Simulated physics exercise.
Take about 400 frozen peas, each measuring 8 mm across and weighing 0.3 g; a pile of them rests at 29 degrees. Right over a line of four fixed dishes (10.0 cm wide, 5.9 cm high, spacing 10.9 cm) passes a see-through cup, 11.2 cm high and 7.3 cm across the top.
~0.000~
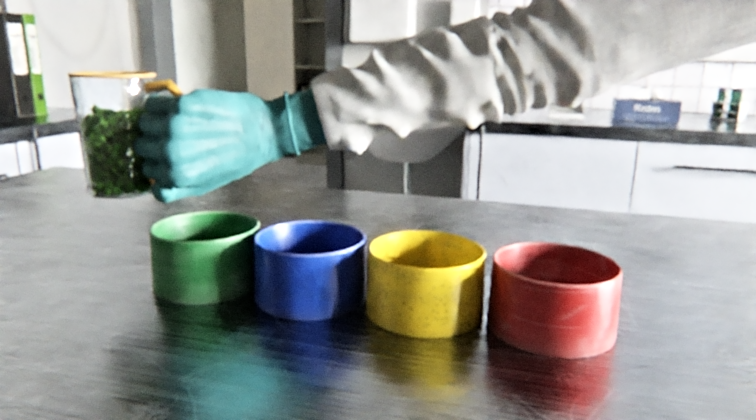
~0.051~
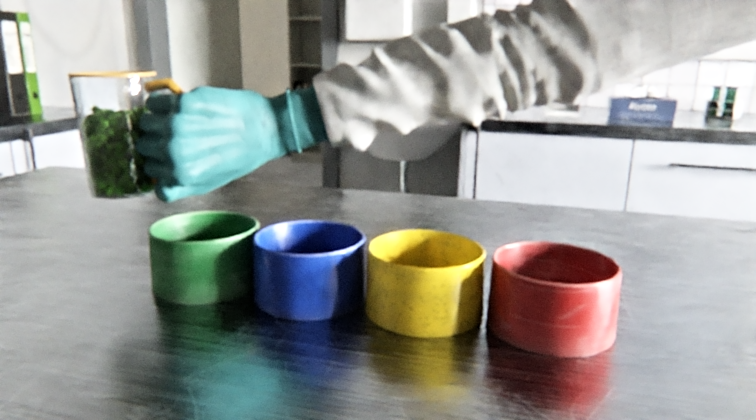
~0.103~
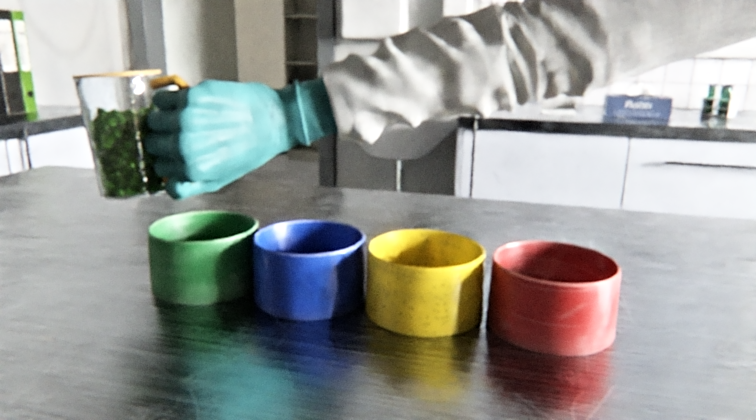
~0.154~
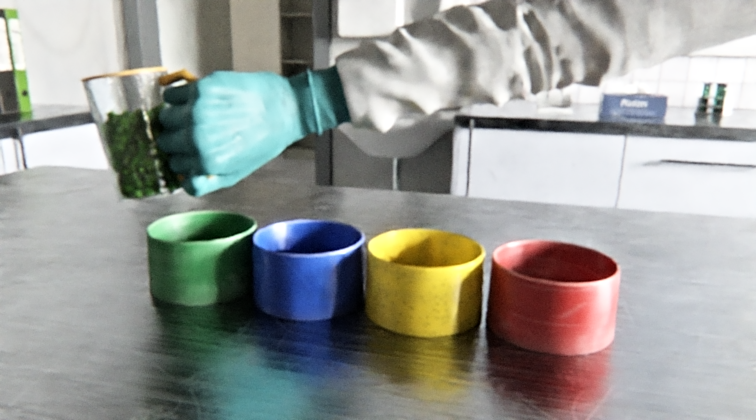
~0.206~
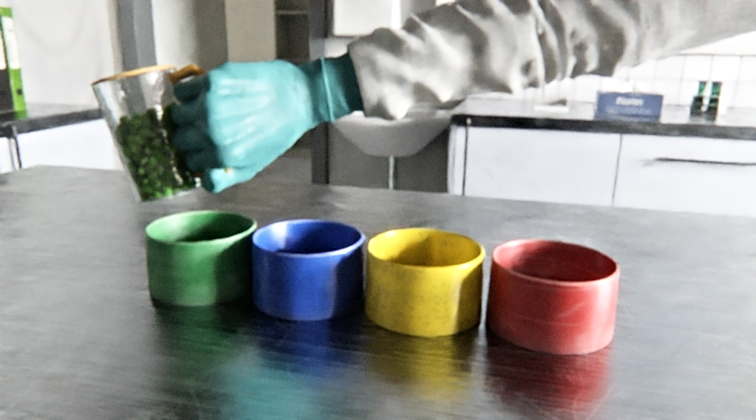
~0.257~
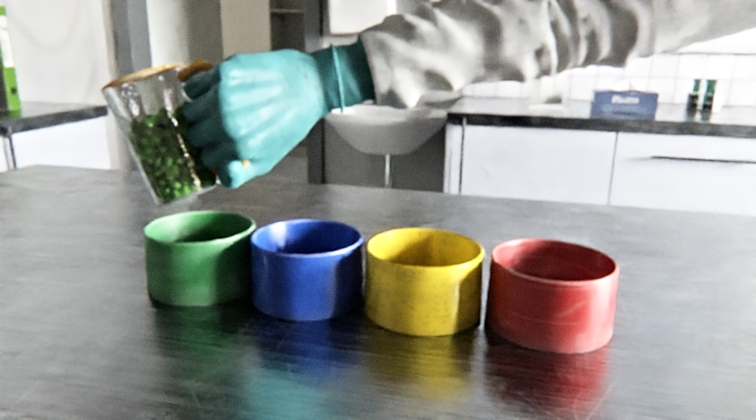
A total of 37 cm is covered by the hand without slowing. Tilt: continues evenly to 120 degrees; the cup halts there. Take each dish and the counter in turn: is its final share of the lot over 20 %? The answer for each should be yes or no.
Red dish - no, blue dish - no, green dish - no, yellow dish - yes, counter - no.
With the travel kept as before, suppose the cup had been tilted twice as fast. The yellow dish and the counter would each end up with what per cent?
Yellow 10; counter 10.
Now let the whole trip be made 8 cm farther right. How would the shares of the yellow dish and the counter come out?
Shares in that case - yellow 10 / counter 0.
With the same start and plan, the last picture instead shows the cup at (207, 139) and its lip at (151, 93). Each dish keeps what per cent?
Per cent kept: Red 0; blue 0; green 0; yellow 100.
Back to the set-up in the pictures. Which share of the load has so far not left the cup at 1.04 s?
Some 100 per cent of the load.
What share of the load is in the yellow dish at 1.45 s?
Roughly 65 in a hundred.
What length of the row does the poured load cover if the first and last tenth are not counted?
Roughly 6 centimetres.
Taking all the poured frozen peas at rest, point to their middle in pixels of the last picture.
Near (416, 283).
After 0.73 s, tilt 69 degrees; cup holds 100 %.
Then, at 1.04 s, tilt 101 degrees; cup holds 100 %.
After 1.45 s, tilt 120 degrees; cup holds 35 %, yellow 65 %.
In the end, at 2.2 s, red 0 %, blue 0 %, green 0 %, yellow 100 %, counter 0 %.
